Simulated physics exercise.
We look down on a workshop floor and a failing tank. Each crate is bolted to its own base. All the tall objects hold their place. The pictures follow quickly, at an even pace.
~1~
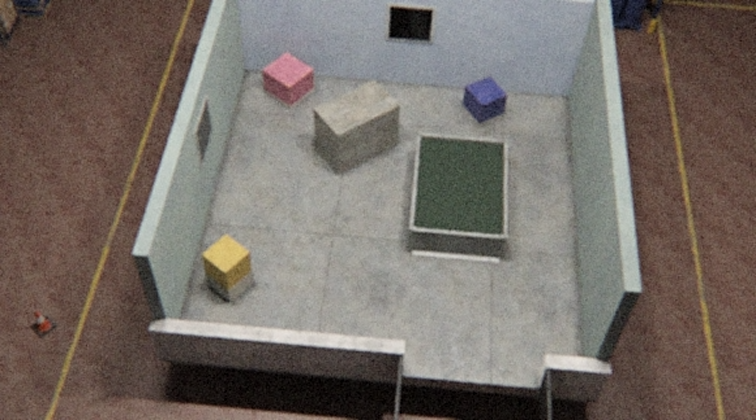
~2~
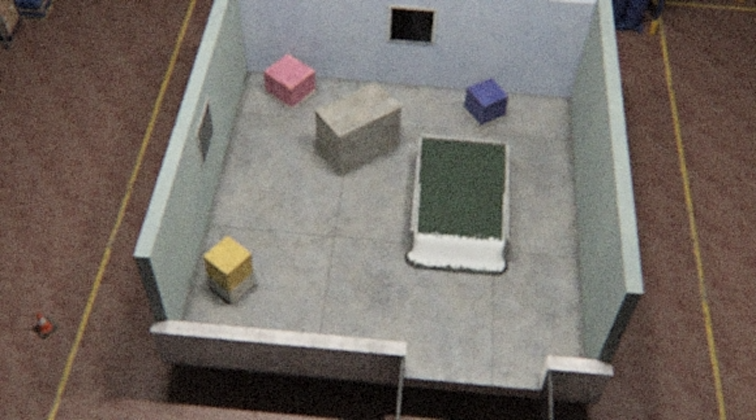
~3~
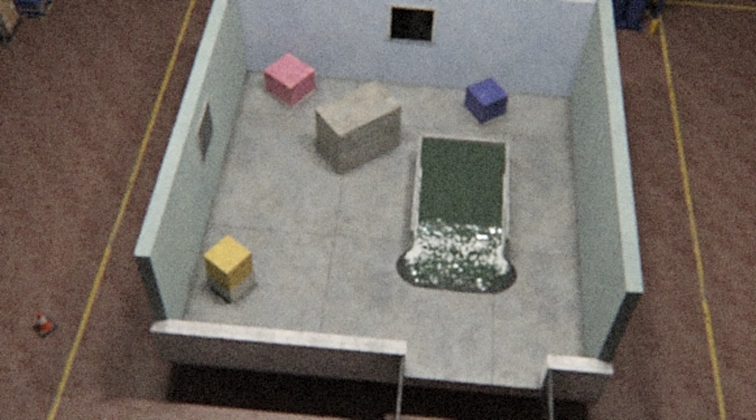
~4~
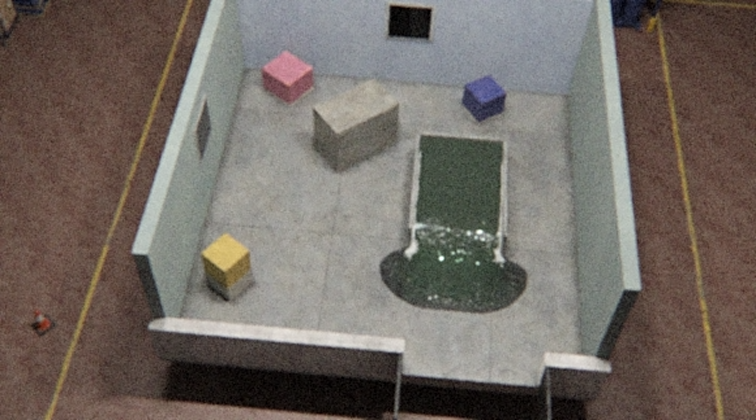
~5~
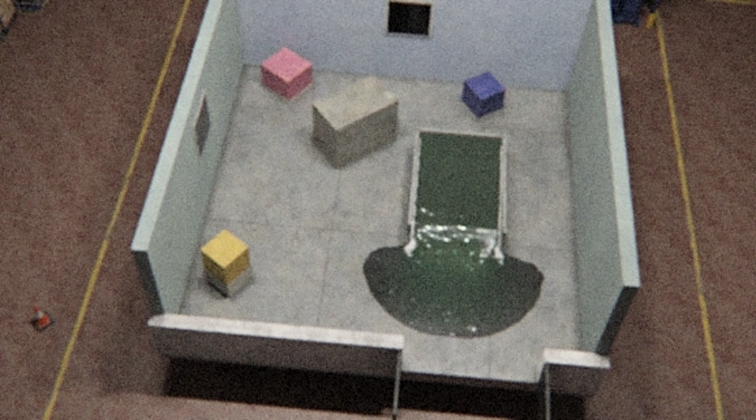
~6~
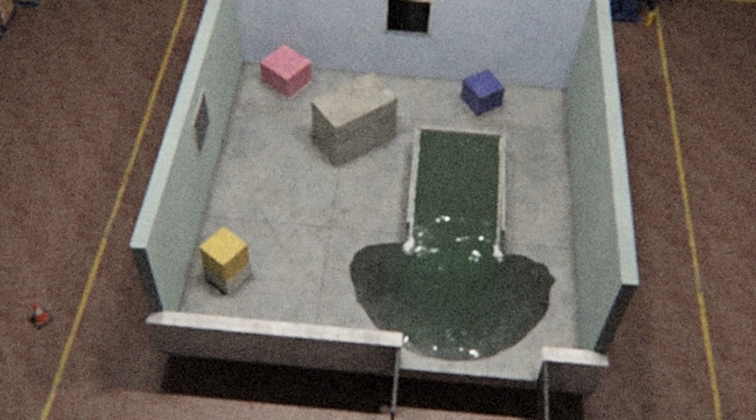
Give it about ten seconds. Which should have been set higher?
In the end: The pink crate escapes dry; the blue crate escapes dry; the yellow crate escapes dry.
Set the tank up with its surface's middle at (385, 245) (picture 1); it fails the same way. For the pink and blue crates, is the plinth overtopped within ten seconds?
Then: The pink crate ends up wet, the blue crate is safe.
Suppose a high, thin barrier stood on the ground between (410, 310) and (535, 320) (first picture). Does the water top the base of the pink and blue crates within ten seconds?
One by one: The pink crate gets wet, the blue crate takes water.
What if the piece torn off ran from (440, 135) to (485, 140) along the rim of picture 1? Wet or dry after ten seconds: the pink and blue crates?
Then: The pink crate is topped, the blue crate ends up wet.
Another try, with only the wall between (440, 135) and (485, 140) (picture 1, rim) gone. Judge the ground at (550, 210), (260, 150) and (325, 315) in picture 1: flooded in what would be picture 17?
One after the other: Free of water, clear, clear.
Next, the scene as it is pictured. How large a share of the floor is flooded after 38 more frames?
I make it 55 per cent.
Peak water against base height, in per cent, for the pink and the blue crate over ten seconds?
About 60 and 30 per cent.
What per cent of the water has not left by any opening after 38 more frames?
Close to 50 %.
A moment on, water covers 25 % of the floor; the pink crate not reached, the blue crate not reached, the yellow crate not reached.
Next, water covers 25 % of the floor; the pink crate not reached, the blue crate not reached, the yellow crate not reached.
Then, water covers 30 % of the floor; the pink crate not reached, the blue crate not reached, the yellow crate water round its plinth.
Later, water covers 55 % of the floor; the pink crate not reached, the blue crate not reached, the yellow crate water round its plinth.
In the end, water covers 80 % of the floor; the pink crate stayed above the water, the blue crate stayed above the water, the yellow crate stayed above the water.
